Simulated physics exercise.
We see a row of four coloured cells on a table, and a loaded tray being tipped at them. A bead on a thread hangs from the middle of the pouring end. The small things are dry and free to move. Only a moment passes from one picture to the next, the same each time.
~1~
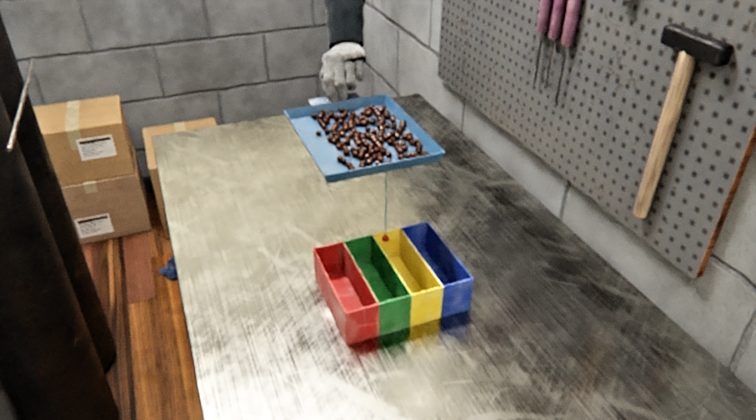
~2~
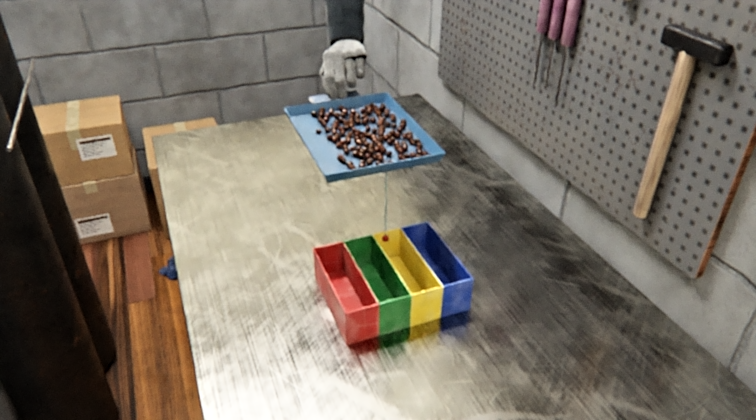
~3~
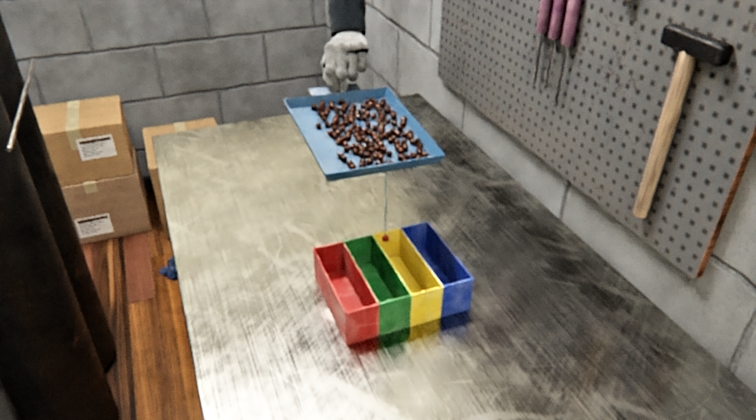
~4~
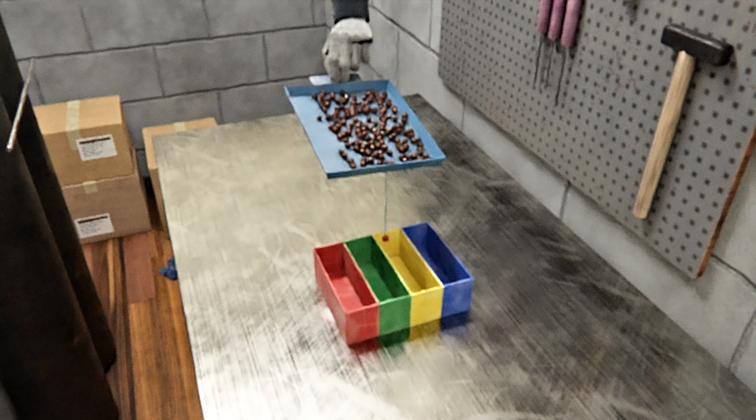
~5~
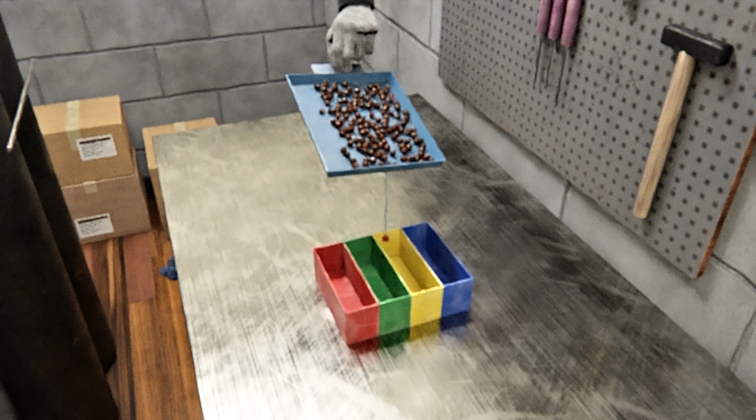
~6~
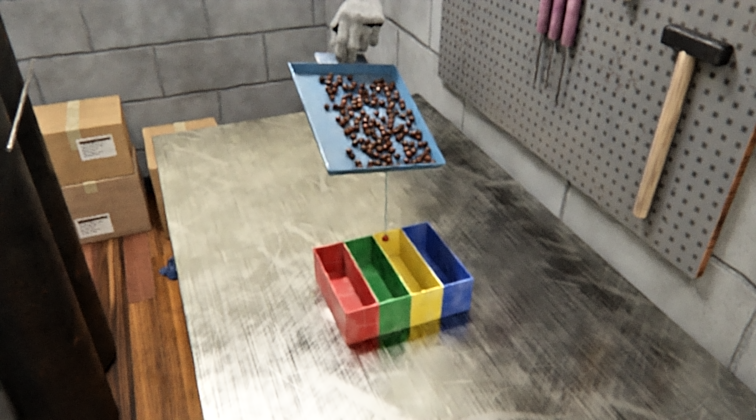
Gloved hand gradually tilting a blue tray of small brown balls above red, green, yellow and blue compartments, the balls shifting slightly.
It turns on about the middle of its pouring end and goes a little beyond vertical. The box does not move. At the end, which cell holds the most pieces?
Fullest: The blue cell.
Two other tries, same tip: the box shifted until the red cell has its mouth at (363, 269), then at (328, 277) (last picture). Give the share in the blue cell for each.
About 60 and 20 per cent.
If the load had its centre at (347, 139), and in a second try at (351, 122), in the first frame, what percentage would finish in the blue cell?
In turn 50 and 40 in a hundred.
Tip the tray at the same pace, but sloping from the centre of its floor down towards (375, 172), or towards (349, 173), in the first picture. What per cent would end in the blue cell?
First some 10, then 0 per cent.
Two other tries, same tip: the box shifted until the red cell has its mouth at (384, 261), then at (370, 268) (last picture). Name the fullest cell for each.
First the yellow cell, then the blue cell.
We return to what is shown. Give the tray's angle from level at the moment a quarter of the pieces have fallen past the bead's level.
At some 75 degrees.
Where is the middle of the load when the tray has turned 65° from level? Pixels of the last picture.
Close to (427, 171).
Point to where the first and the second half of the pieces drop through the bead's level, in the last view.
Around (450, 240) and then (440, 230).
Soon, tray tipped steeply; about two thirds on the tray; a small part in the blue cell; a stray few in the yellow cell; about a third falling or outside the box.
A while on, tray tipped past a quarter turn; a stray few on the tray; about half in the blue cell; a stray few in the yellow cell; about half falling or outside the box.
Towards the end, tray tipped past a quarter turn; about half in the blue cell; a stray few in the yellow cell; about half falling or outside the box.
Finally, tray tipped past a quarter turn; about half in the blue cell; a stray few in the yellow cell; none in the red cell; none in the green cell; about half outside the box.
